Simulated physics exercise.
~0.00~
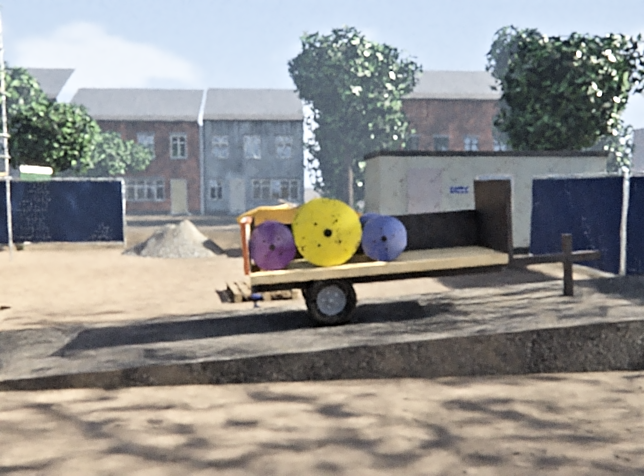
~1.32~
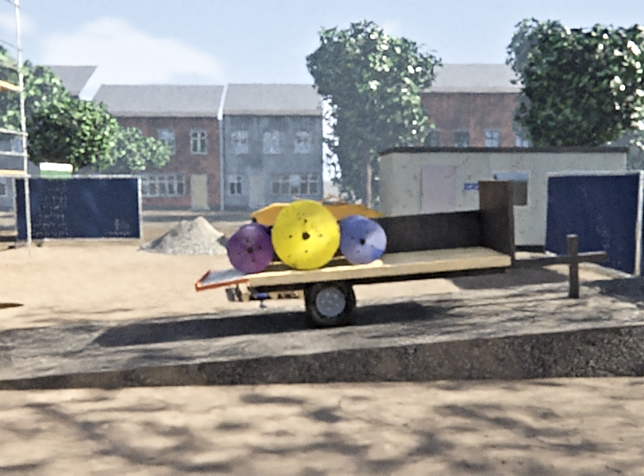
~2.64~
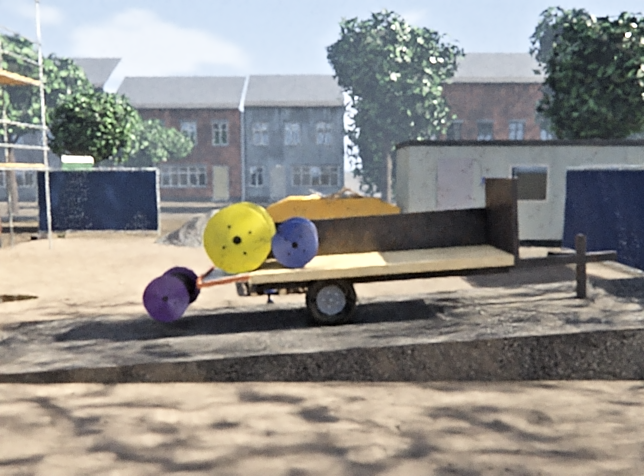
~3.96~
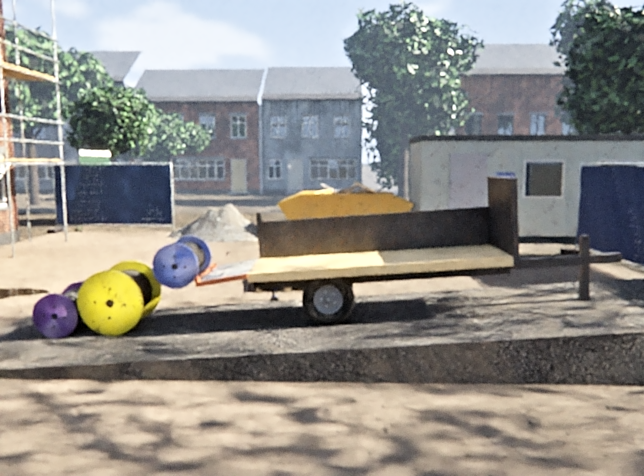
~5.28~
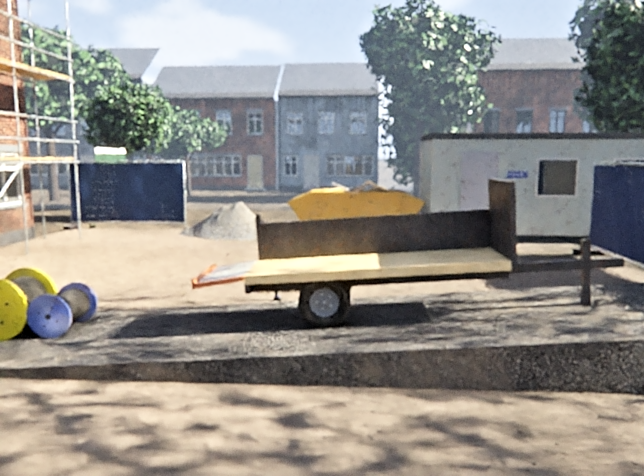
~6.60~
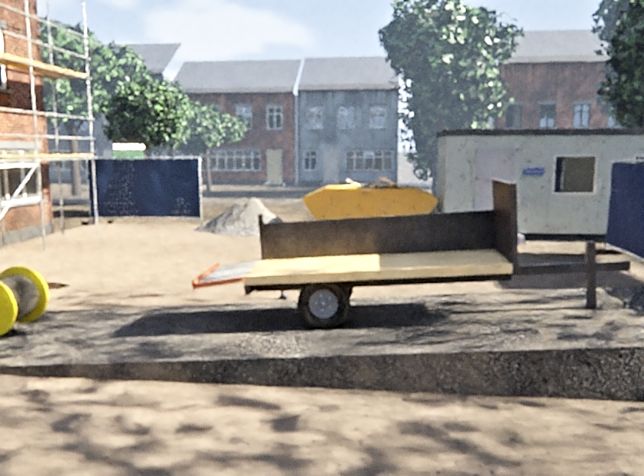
On a sunlit building site, seen from the side with the view drifting slowly, an open-sided trailer stands on a slope before brick houses, trees and blue hoardings. Three cable reels rest near its left end, purple on the left, large yellow in the middle and blue on the right. The tailgate drops and the reels roll left. Purple goes over the gate first, then yellow follows it to the ground, and blue drops off last. The reels roll on down the slope, until only yellow remains partly in view at the left edge, beside the empty trailer.
